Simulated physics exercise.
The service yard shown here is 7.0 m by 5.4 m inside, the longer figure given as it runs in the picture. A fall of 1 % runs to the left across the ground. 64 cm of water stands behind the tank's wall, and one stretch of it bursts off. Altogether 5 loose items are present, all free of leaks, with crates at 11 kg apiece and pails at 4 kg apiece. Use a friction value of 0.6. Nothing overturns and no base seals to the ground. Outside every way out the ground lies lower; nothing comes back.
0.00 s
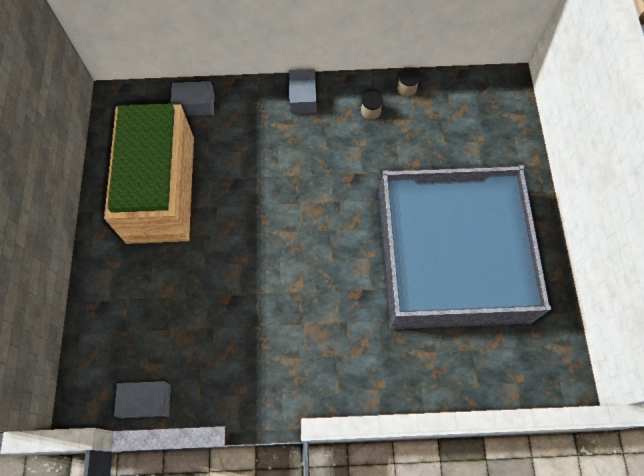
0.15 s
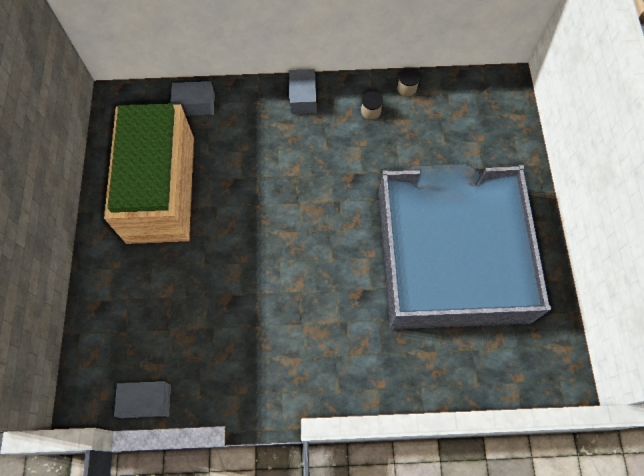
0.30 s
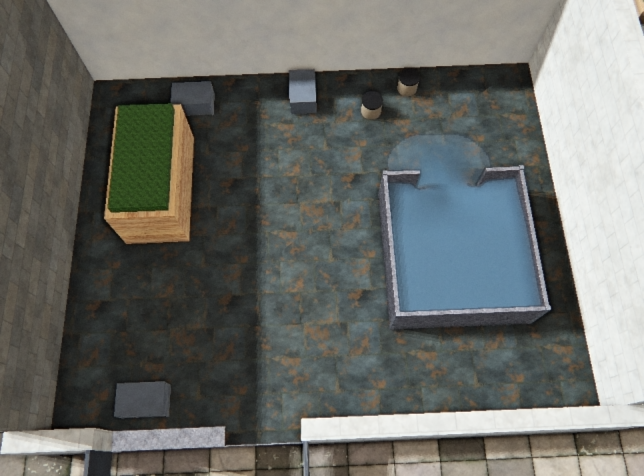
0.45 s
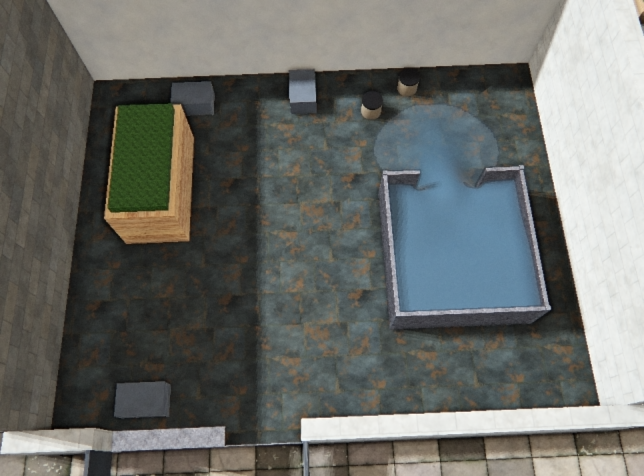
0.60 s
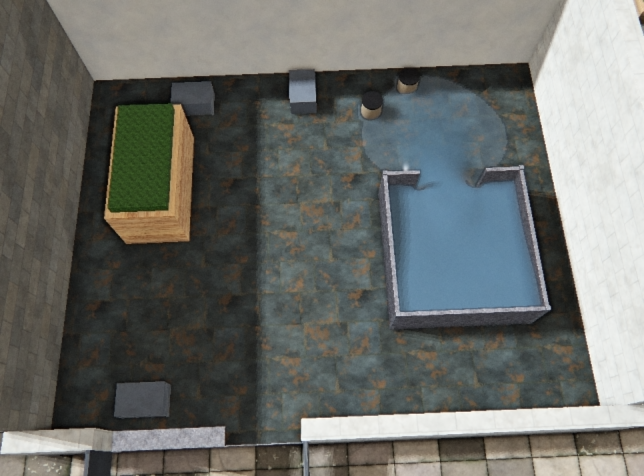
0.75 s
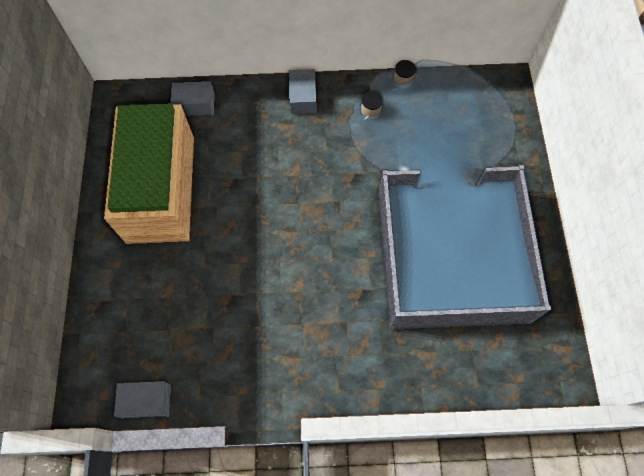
Blue water pours from the back of a walled pool, spreads across the dark floor and shifts a pail.
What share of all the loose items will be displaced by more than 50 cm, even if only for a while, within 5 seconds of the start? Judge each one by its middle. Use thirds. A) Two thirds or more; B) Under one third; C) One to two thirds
(A) Two thirds or more.
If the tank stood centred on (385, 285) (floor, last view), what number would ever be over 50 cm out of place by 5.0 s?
So the tally would be 4.
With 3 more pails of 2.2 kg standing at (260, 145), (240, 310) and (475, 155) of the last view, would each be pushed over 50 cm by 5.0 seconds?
In the order asked: Above the mark; below the mark; above the mark.
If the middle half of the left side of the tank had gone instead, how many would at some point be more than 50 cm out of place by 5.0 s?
Count: 3.
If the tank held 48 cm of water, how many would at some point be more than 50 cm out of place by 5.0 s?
Count: 4.
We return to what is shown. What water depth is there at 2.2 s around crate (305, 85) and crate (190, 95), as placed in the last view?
Depths: Near 4 cm, then near 3 cm.
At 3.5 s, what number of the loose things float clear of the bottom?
It comes to 4.
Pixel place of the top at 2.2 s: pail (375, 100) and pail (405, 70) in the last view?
(232, 79) and (309, 64), roughly.
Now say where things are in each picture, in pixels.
The first frame shows a pail at (410, 77), on the bottom; a pail at (373, 100) rests on the ground; 3.4 m2 under water; 0 of 5 have shifted.
The second frame shows a pail at (410, 77) rests on the ground; a pail at (373, 100), on the bottom; water covers 4.0 m2; 0 of 5 have shifted.
The third frame shows a pail at (410, 77) rests on the ground; a pail at (373, 100), on the bottom; water covers 4.7 m2; 0 of 5 have shifted.
The fourth frame shows a pail at (410, 77) rests on the ground; a pail at (373, 100) rests on the ground; water covers 5.7 m2; 0 of 5 have shifted.
The fifth frame shows a pail at (410, 76), on the bottom; a pail at (373, 100) rests on the ground; water covers 6.7 m2; 0 of 5 have shifted.
The sixth frame shows a pail at (406, 68), on the bottom, 16 cm from its start; a pail at (373, 100) rests on the ground; 7.7 m2 under water; 1 of 5 have shifted.
After 1.1 s 0 of 5 are over 50 cm from their spots; 1 afloat.
After 2.2 s 3 of 5 are over 50 cm from their spots; 2 afloat.
After 3.5 s 4 of 5 are over 50 cm from their spots; 4 afloat.
After 5.0 s 4 of 5 are over 50 cm from their spots, and 4 have been at some point; 3 afloat.
